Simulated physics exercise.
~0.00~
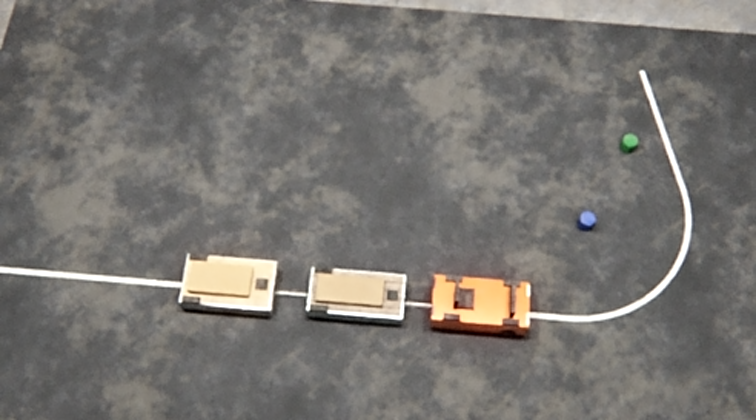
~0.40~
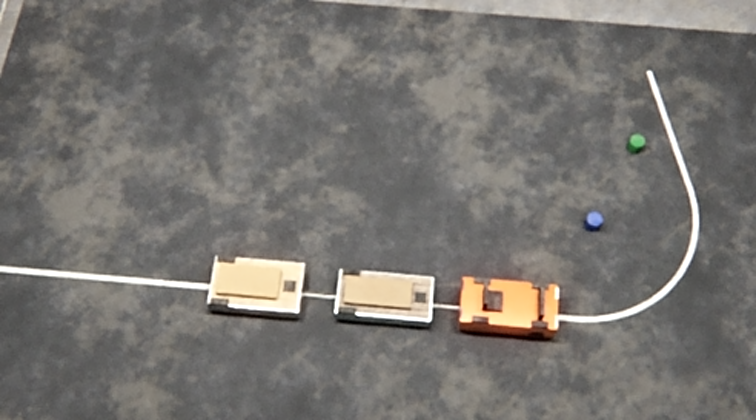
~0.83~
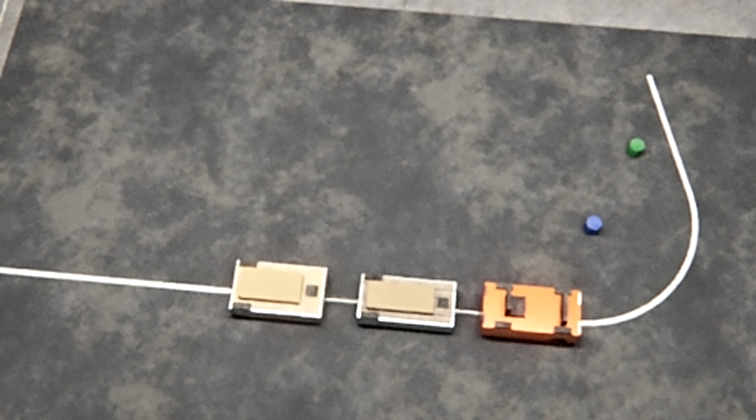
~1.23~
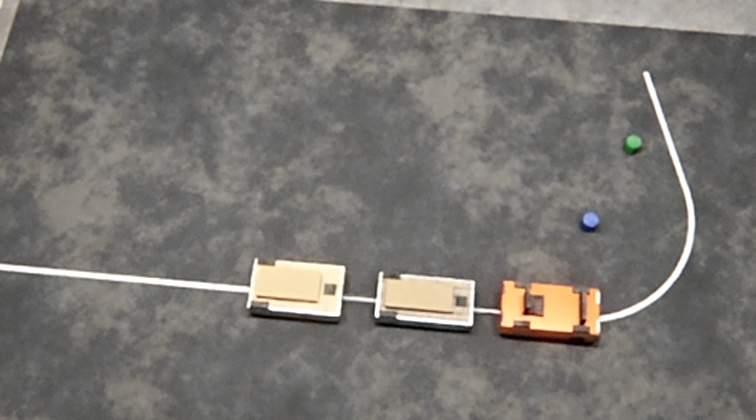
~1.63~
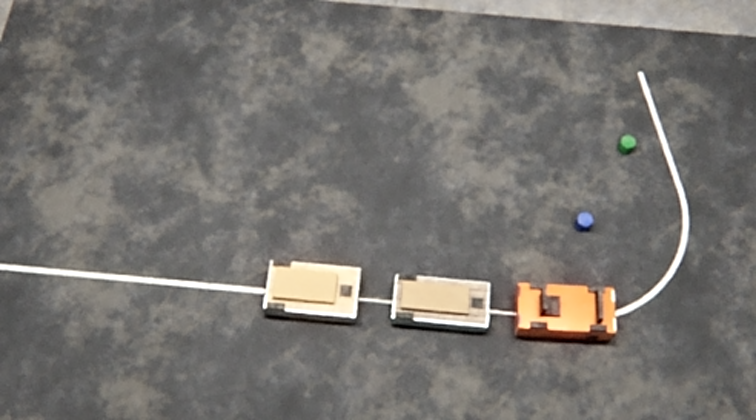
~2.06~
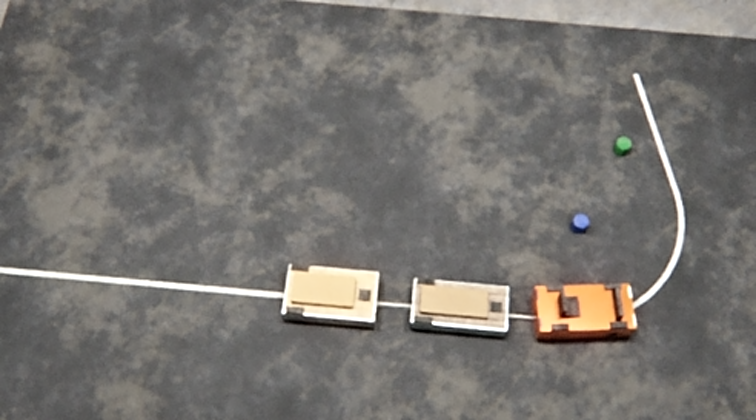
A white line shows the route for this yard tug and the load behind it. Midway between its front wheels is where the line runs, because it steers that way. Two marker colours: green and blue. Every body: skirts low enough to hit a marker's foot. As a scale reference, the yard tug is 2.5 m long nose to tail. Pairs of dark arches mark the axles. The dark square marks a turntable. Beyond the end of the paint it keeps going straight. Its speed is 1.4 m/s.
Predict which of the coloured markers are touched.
Most likely green gets run into. Most likely blue is kept clear of.
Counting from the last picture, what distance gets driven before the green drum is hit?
Contact happens once about 12.0 m more has been driven.
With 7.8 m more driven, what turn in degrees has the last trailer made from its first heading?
The last trailer is now at about 20 degrees to its starting heading.
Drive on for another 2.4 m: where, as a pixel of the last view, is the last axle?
The axle sits near (383, 297).
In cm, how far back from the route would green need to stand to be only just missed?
Roughly 30 for green.
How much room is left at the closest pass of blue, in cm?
There's 35 to spare for blue.
By 5.0 s, the last axle is at (439, 301) of the last picture, on the line.
By 9.9 s, the last axle is at (624, 240) of the last picture, 140 cm off the line; blue has been passed with 35 cm to spare.
By 10.8 s, the last axle is at (640, 203) of the last picture, 130 cm off the line; the second trailer has hit green.
By 13.9 s, the last axle is at (636, 75) of the last picture, 25 cm off the line; 1 of 2 struck in all.
